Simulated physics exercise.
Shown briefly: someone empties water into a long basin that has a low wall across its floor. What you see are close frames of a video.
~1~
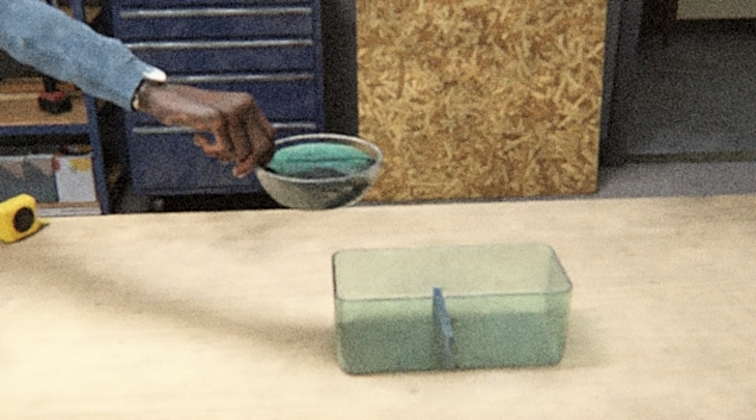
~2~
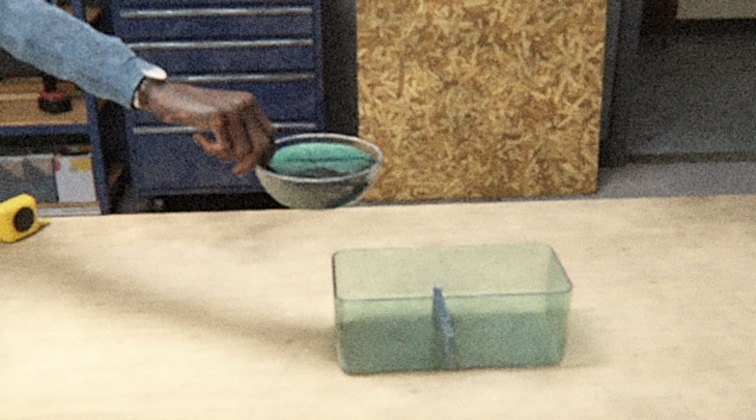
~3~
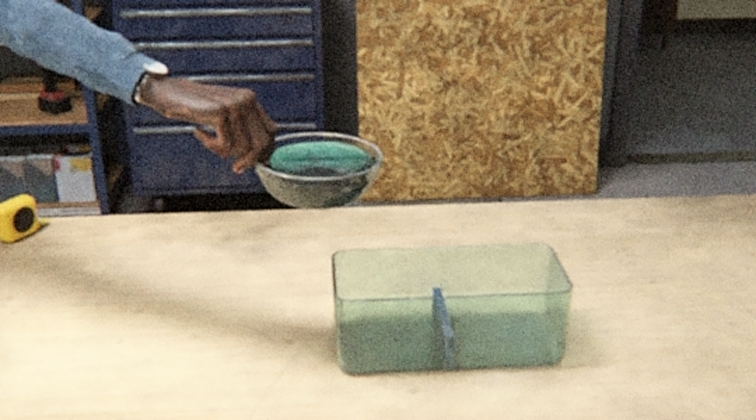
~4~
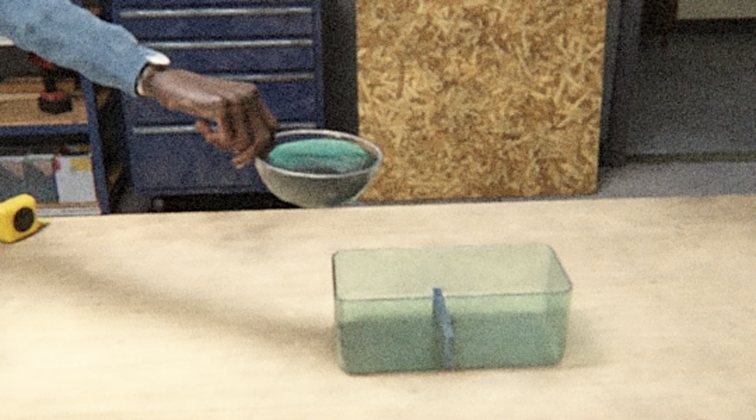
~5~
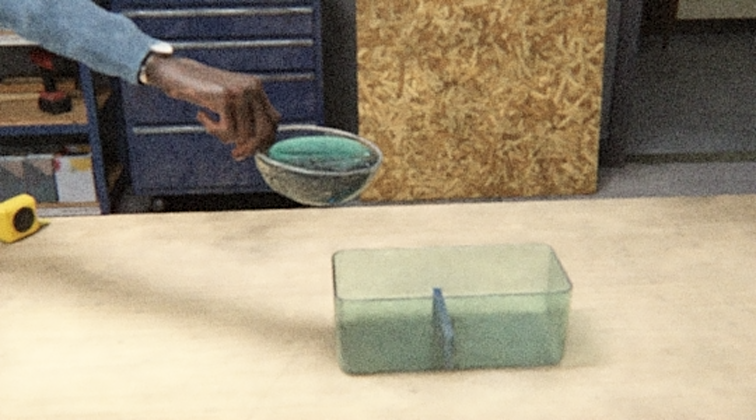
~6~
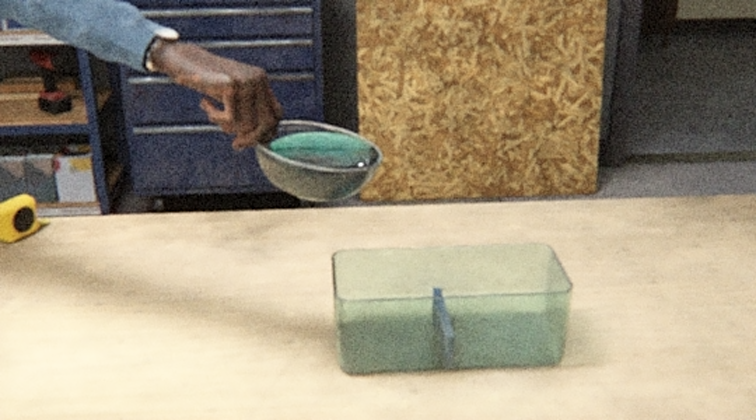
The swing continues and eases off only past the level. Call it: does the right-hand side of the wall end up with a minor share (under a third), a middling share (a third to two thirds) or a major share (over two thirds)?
The right side gets a major share.
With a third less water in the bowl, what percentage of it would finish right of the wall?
85 per cent.
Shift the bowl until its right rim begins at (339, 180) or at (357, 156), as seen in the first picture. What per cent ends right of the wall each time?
Around 10 percent first, around 60 percent second.
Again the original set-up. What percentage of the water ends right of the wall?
Roughly 85 %.
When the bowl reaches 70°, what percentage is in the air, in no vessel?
Something close to 50 percent of it.
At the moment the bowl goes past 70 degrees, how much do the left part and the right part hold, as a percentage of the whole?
Left 10 per cent, right 15 per cent.
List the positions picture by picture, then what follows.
Tilt 0°; pouring edge (381, 156); surface from (258, 164) to (378, 161); the long basin's rim runs from (333, 276) to (562, 267); the wall's top is at (443, 312), in the first picture.
Tilt 0°; pouring edge (381, 156); surface from (258, 164) to (378, 160), in the second picture.
Tilt 2°; pouring edge (381, 156); surface from (258, 162) to (378, 159), in the third picture.
Tilt 4°; pouring edge (381, 157); surface from (259, 159) to (378, 157), in the fourth picture.
Tilt 8°; pouring edge (381, 157); surface from (259, 156) to (379, 155), in the fifth picture.
Tilt 12°; pouring edge (381, 157); surface from (260, 151) to (380, 152), in the sixth picture.
A moment on, the bowl is tipped part way and 25 per cent is still to pour, 9 is left of the wall and 15 right of it.
Next, the bowl is tipped right over and 0 per cent is still to pour, 12 is left of the wall and 84 right of it.
Then the bowl is tipped right over and 0 per cent is still to pour, 12 is left of the wall and 86 right of it.
Later the bowl is tipped right over and 0 per cent is still to pour, 12 is left of the wall and 86 right of it.
Finally, 12 per cent lies left of the wall, 86 right of it and 1 outside.
